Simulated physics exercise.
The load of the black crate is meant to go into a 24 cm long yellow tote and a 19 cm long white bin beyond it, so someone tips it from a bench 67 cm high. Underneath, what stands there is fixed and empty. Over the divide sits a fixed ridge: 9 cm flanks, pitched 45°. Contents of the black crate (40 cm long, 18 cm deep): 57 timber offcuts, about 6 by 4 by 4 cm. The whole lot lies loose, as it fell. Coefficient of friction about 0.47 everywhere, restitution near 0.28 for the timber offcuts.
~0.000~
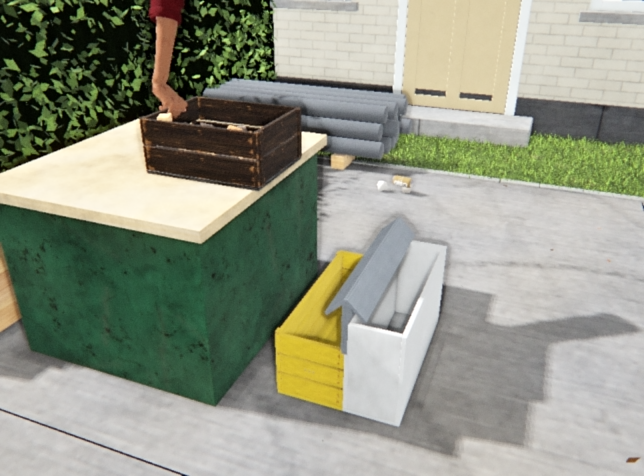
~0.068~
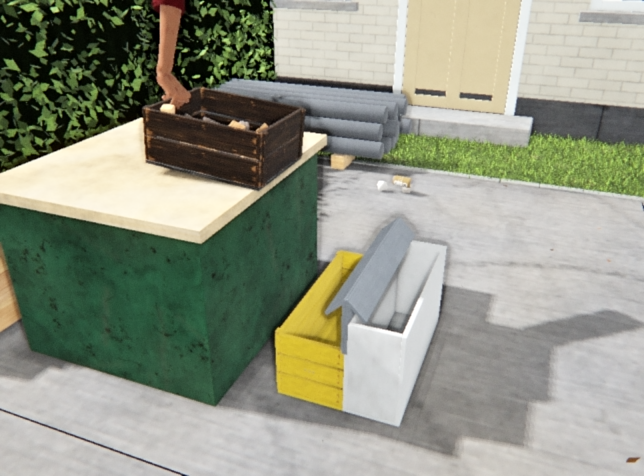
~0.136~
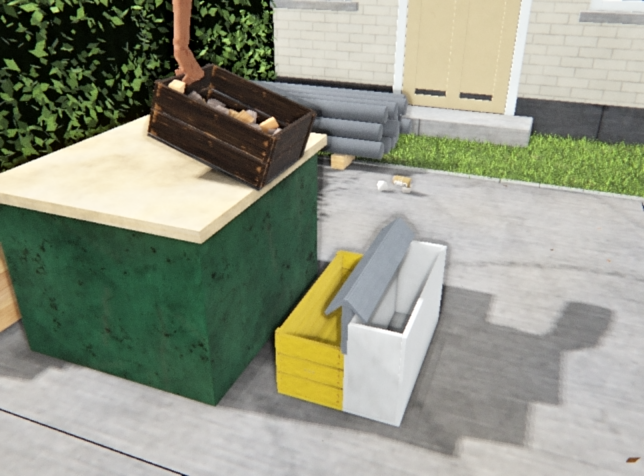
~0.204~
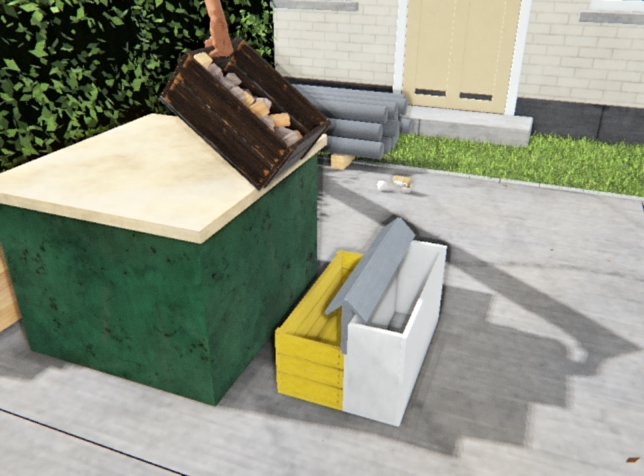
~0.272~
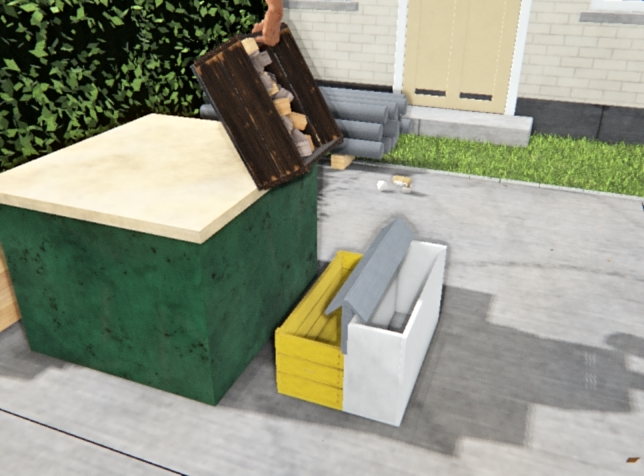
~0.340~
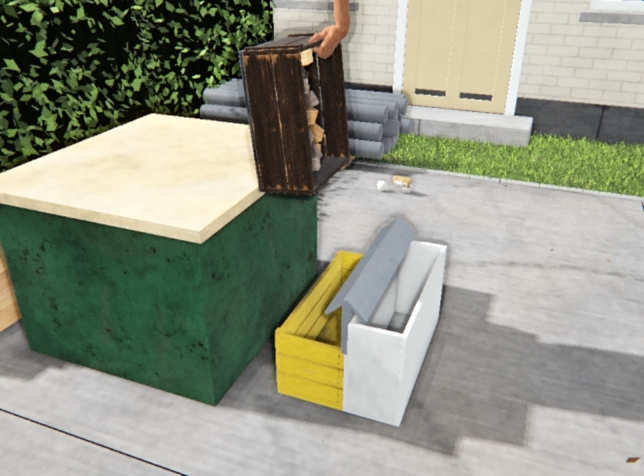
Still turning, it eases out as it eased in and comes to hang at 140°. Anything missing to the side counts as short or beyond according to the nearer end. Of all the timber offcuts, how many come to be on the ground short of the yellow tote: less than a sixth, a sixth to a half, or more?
Short of the yellow tote, on the ground: Under one in six of the load.
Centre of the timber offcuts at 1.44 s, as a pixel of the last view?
Estimated centre in the last picture: (403, 359).
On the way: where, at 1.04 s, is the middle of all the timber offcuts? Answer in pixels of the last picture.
Centre estimate - approximately (404, 355).
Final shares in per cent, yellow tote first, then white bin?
35 and 15 %.
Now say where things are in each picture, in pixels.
In the first frame (we follow the rim corner now nearest the camera), black crate at (253, 132); yellow tote at (341, 349); tilt 0°; nothing out yet.
In the second frame, black crate at (258, 133); tilt 5°.
In the third frame, black crate at (271, 136); tilt 18°.
In the fourth frame, black crate at (289, 147); tilt 38°.
In the fifth frame, black crate at (305, 166); tilt 60°.
In the sixth frame, black crate at (314, 190); yellow tote at (341, 349); tilt 84°; nothing out yet.
After 0.52 s, tilt 133°; 37 still in the black crate and 20 in the air.
After 0.74 s, tilt 140°; 8 in the yellow tote, 8 in the white bin, 16 on the ground beyond the white bin and 25 in the air.
After 1.04 s, tilt 140°; 19 in the yellow tote, 9 in the white bin, 1 on the ground short of the yellow tote, 27 on the ground beyond the white bin and 1 in the air.
Final count (at 1.44 s), 19 in the yellow tote, 9 in the white bin, 2 on the ground short of the yellow tote and 27 on the ground beyond the white bin. Asked share, 2 of 57, 4 per cent.
